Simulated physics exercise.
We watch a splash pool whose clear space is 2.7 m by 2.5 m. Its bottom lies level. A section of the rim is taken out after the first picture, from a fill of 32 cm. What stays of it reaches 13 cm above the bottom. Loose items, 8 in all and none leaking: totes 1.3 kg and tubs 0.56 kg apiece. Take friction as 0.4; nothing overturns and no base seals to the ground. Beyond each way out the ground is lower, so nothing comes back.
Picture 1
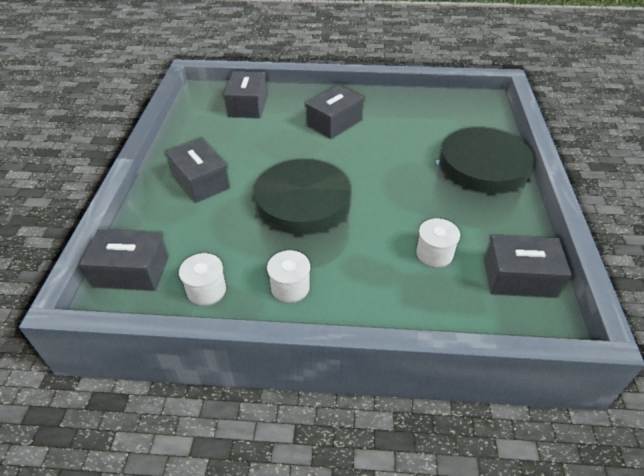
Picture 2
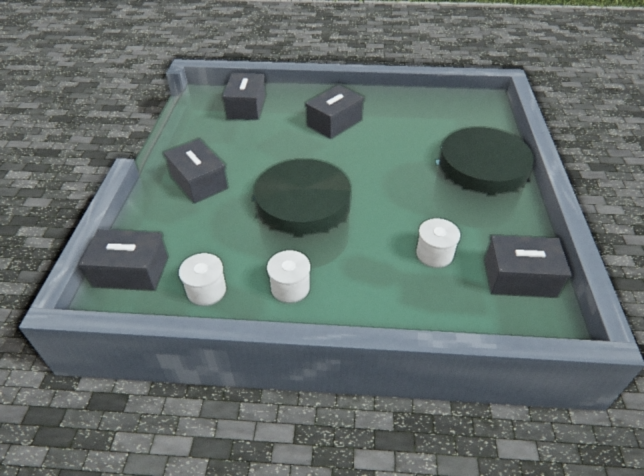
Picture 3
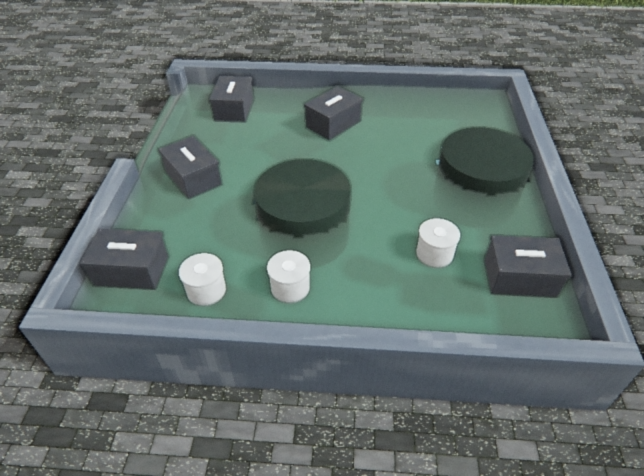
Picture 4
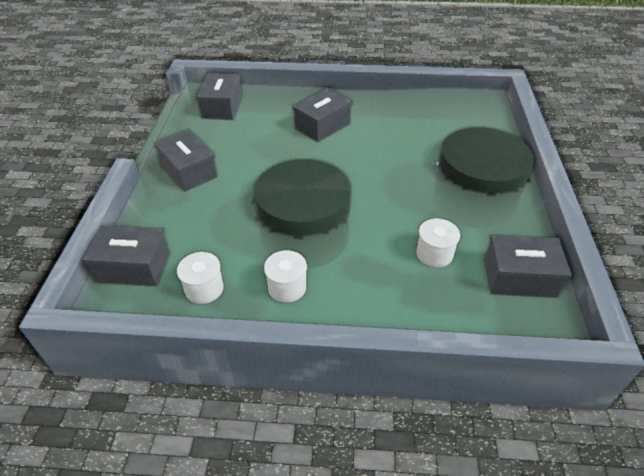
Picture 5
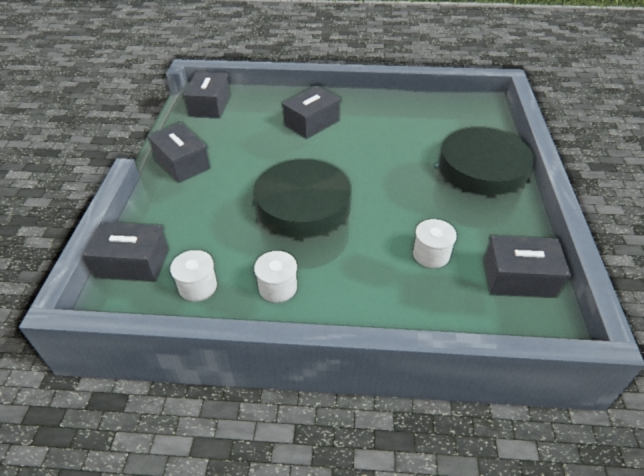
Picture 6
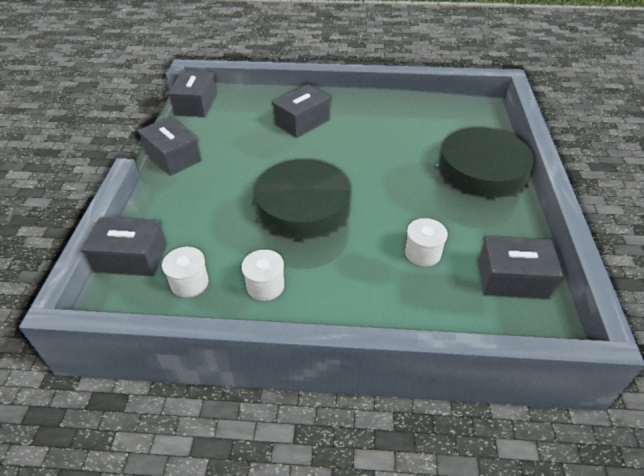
In this clip, a section of the left rim of a shallow pool disappears near the back corner, and the dark boxes and white tubs drift gradually leftward, those nearest the gap moving first, while two dark round platforms stay put.
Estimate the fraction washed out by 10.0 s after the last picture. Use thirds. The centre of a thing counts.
Share: From one to two thirds.
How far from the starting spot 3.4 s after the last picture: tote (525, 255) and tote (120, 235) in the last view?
In turn: 10 cm, 40 cm.
Then, 0.8 s after the last picture 2 of 8 are out; 6 afloat.
Then, 3.4 s after the last picture 2 of 8 are out; 6 afloat.
Then, 6.0 s after the last picture 2 of 8 are out; 6 afloat.
Then, 10.0 s after the last picture 3 of 8 are out; 5 afloat.
